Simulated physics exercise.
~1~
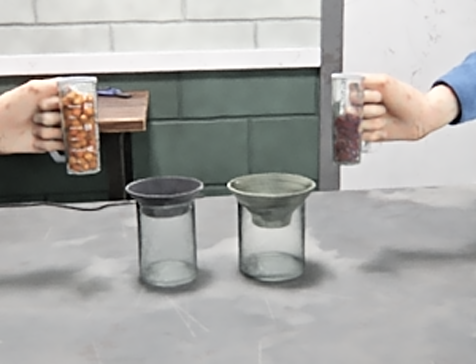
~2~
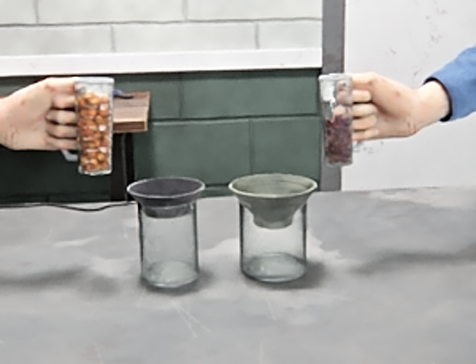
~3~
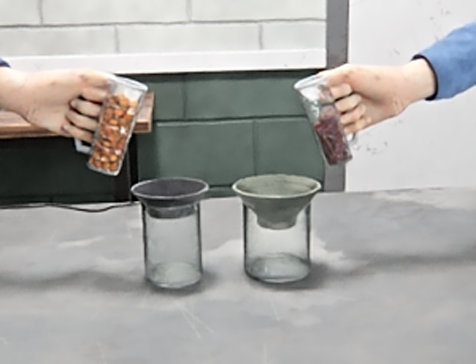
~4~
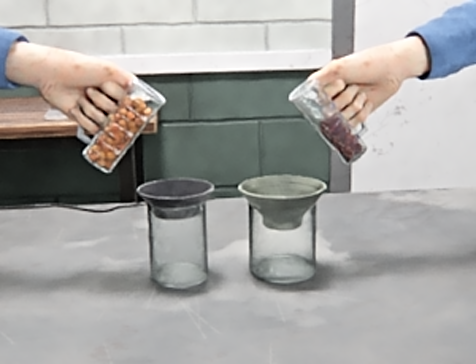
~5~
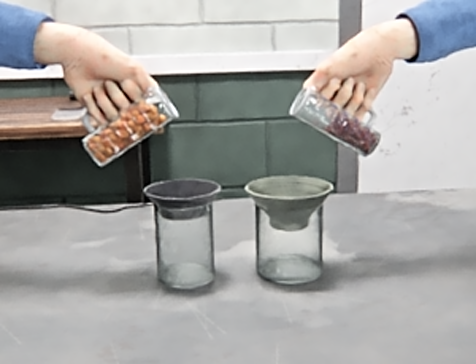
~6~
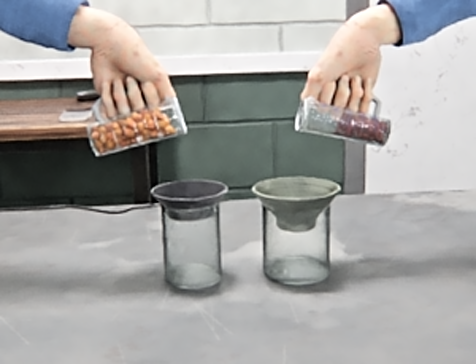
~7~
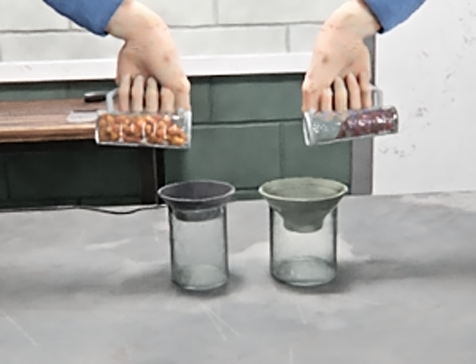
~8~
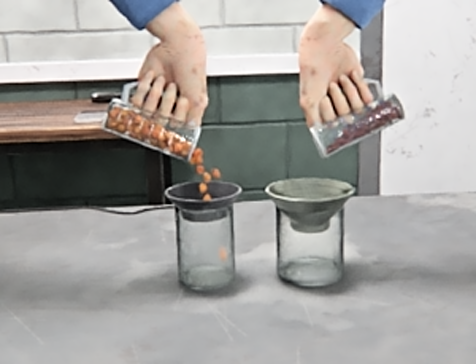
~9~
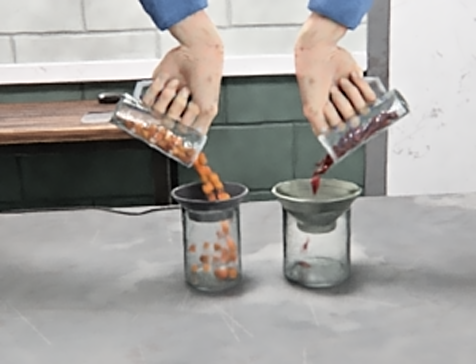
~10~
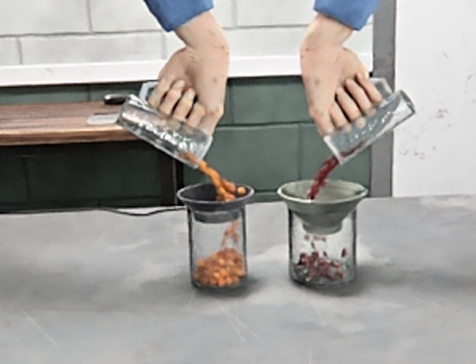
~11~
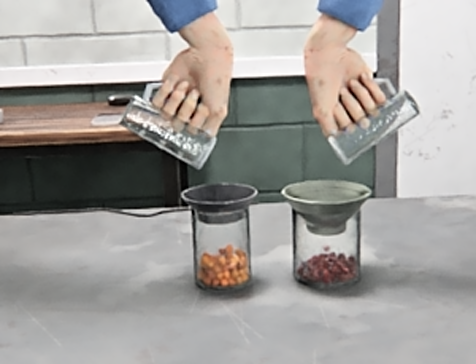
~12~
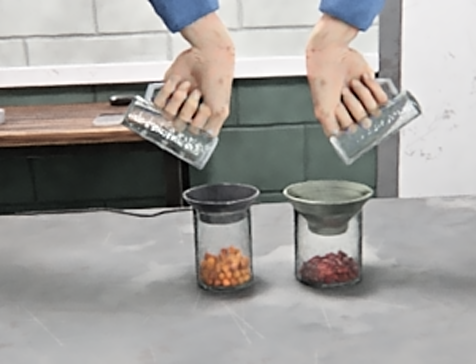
On a gray table, two hands tip cups of orange and dark-red pieces through funnels into jars.
